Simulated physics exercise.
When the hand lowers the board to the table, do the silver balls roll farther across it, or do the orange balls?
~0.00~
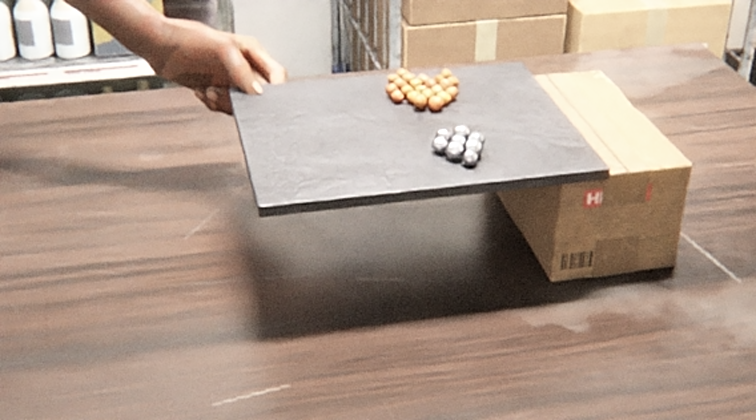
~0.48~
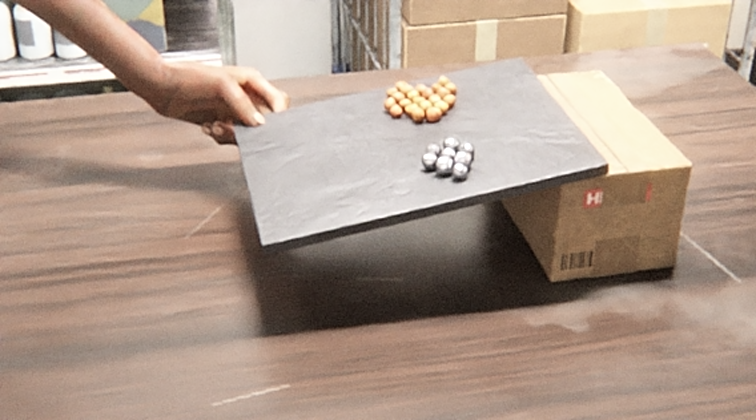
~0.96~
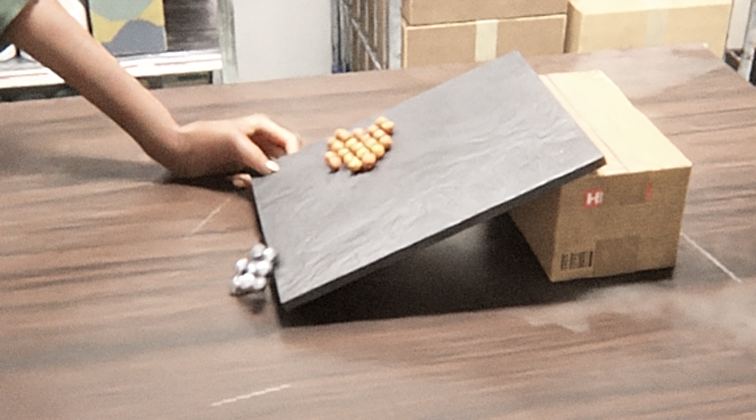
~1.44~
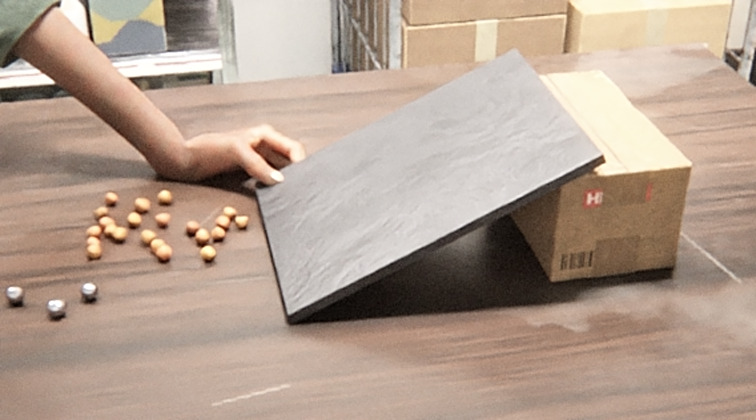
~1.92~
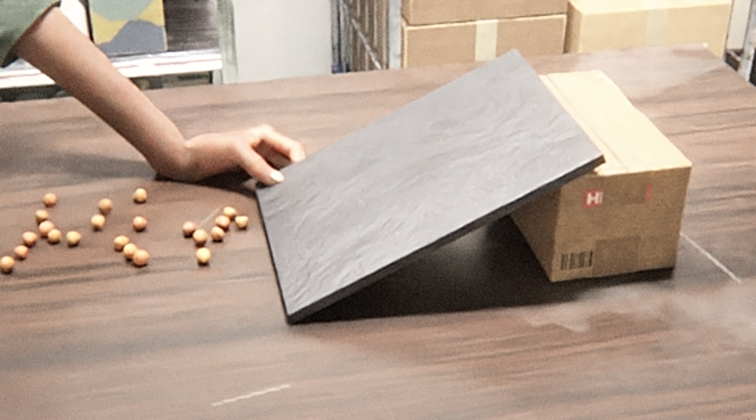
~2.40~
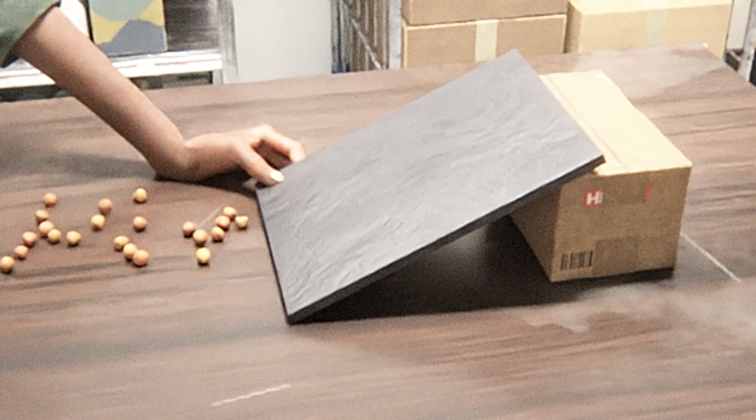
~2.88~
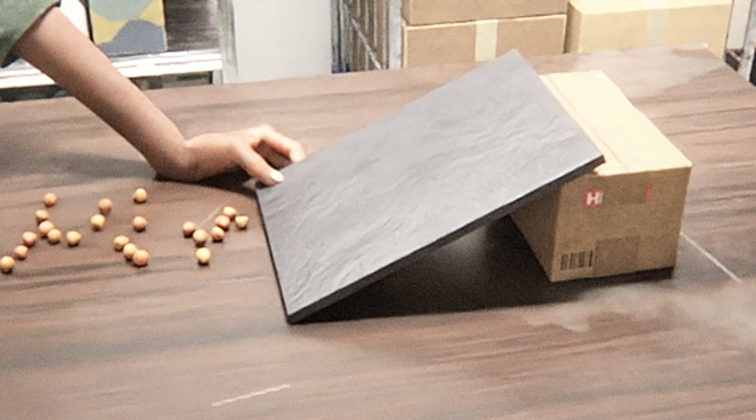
The silver balls roll farther, passing out of view on the left. The orange balls spread out and come to rest on the table nearer the board.
Hand lowering one end of a dark board propped on a box, silver balls rolling out of view, orange balls scattering and stopping.
